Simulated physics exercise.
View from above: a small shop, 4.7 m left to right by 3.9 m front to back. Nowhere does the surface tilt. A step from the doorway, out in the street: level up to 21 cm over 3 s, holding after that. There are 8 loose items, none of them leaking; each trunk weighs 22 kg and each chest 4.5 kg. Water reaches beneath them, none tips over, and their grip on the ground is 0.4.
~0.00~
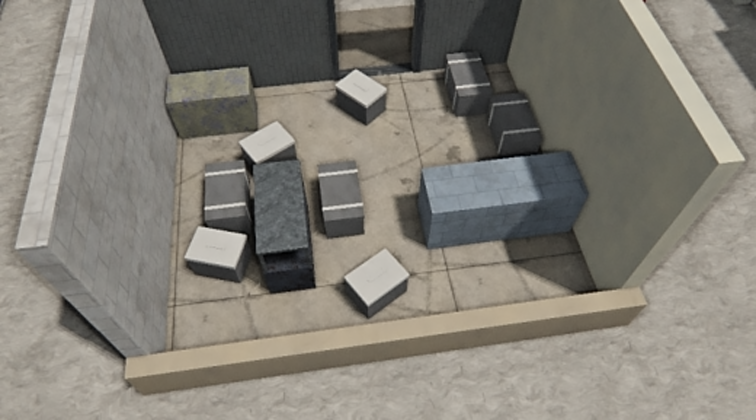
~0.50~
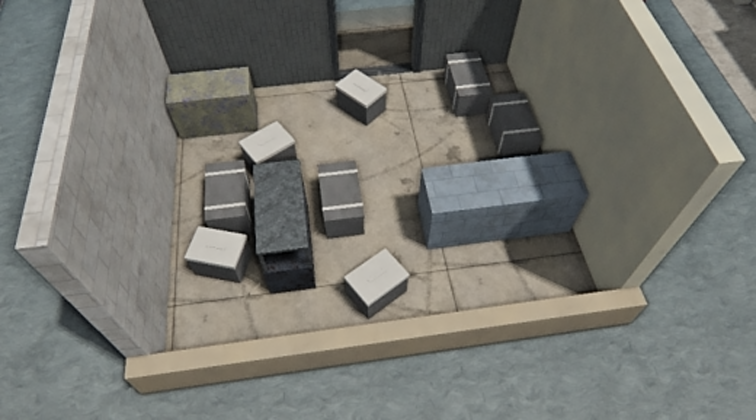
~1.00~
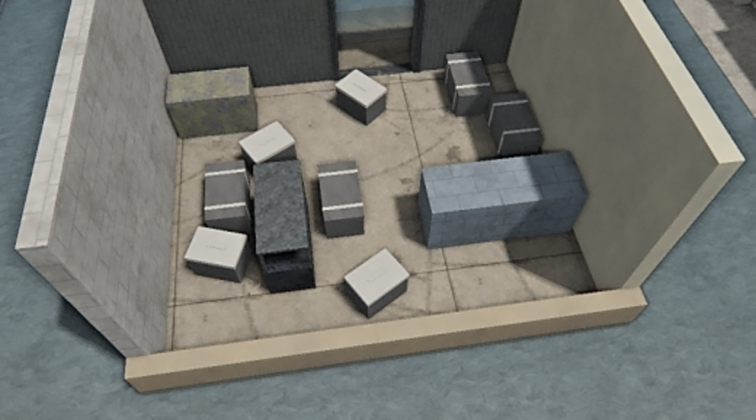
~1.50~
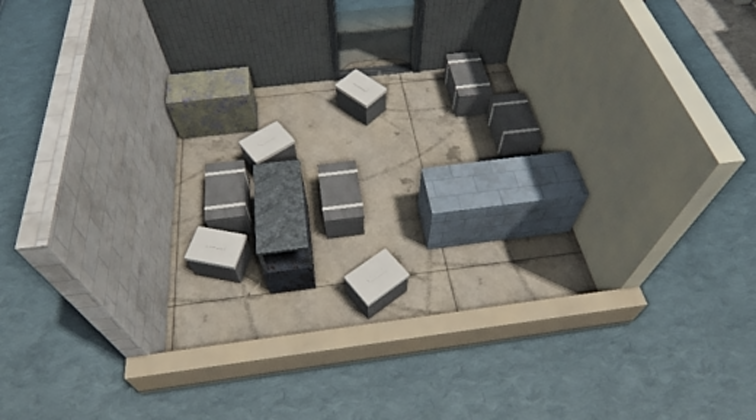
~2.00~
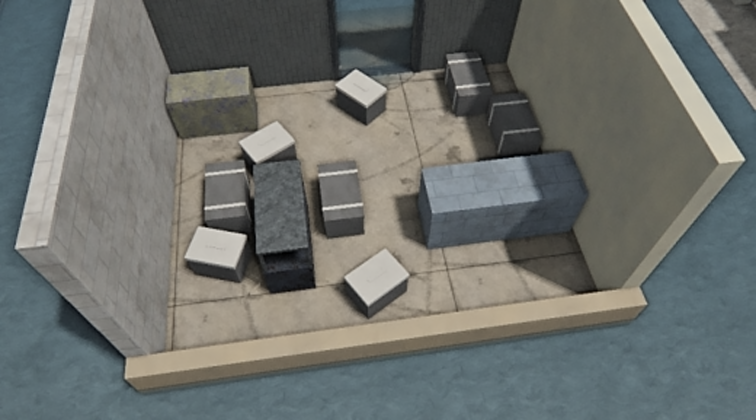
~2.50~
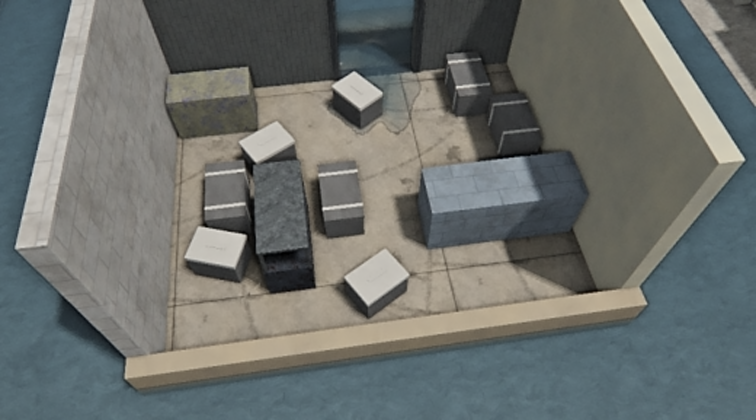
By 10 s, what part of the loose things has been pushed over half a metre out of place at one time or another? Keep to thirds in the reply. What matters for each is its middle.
My answer: One to two thirds.
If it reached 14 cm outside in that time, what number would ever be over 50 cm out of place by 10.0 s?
Count: 3.
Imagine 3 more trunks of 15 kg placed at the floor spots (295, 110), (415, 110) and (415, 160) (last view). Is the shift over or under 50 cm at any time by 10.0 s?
Order as given - inside the limit, above the limit, above the limit.
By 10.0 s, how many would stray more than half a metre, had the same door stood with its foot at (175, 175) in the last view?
In that case the number is 5.
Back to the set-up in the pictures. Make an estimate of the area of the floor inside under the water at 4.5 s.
Roughly 7.0 m2.
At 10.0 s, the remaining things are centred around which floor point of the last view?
It works out to somewhere near (307, 189) on the floor.
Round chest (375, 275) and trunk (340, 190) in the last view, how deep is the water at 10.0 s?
5 and 8 cm.
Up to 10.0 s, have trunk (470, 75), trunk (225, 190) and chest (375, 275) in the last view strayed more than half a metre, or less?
Same order as the question: Smaller, smaller, greater.
After 3.5 s 1 of 8 are over 50 cm from their spots; 0 afloat.
After 4.5 s 1 of 8 are over 50 cm from their spots; 1 afloat.
After 7.0 s 4 of 8 are over 50 cm from their spots; 2 afloat.
After 10.0 s 4 of 8 are over 50 cm from their spots, and 4 have been at some point; 8 afloat.
